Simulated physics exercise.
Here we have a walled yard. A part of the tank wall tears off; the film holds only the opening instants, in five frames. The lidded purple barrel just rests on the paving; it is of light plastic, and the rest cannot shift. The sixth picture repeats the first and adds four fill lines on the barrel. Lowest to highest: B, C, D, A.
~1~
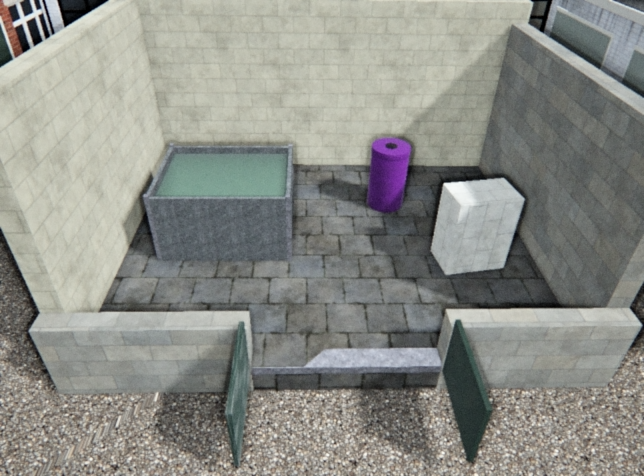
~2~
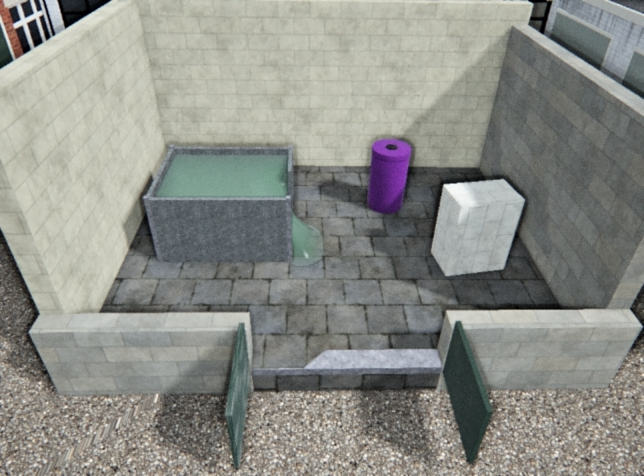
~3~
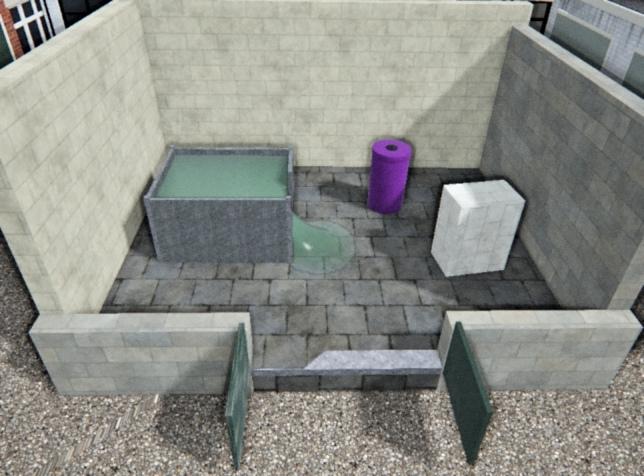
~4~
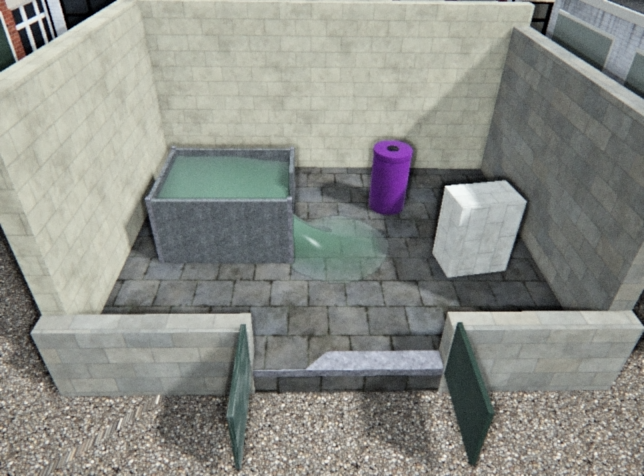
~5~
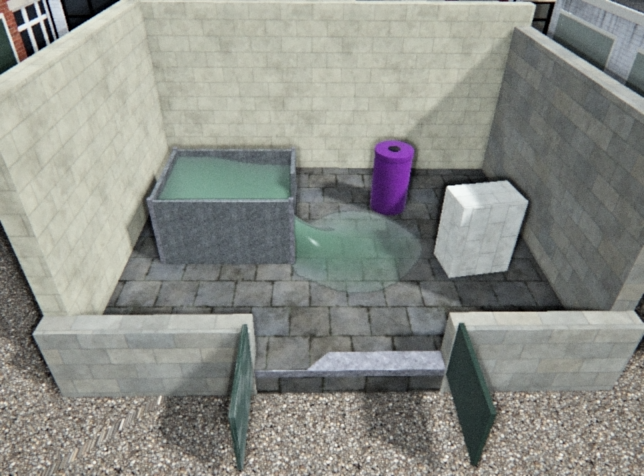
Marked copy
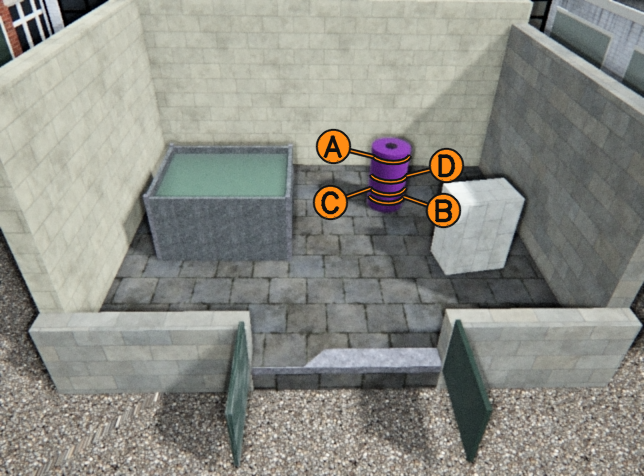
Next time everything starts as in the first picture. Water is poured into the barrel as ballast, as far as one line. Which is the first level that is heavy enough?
The limit is B.
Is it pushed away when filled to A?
No, not at all.
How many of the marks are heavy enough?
All of the four.
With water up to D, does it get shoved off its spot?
No, that is safe.
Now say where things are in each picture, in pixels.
Lid of the purple barrel at (391, 146); tank full, its middle at (226, 175); open gate at (348, 314), in the first frame.
In the second frame, 2 % of the ground under water, its edge towards the barrel at (315, 232).
In the third frame, 4 % of the ground under water, its edge towards the barrel at (342, 230).
In the fourth frame, 7 % of the ground under water, its edge towards the barrel at (351, 219).
Lid of the purple barrel at (394, 149); 12 % of the ground under water, its edge towards the barrel at (374, 216), in the fifth frame.
In orange, A at (393, 162); B at (388, 203); C at (389, 195); D at (390, 182); from the bottom up B, C, D, A.
With A, it does not move.
With B, it shifts by a finger or two and stays.
With C, it does not move.
With D, it does not move.
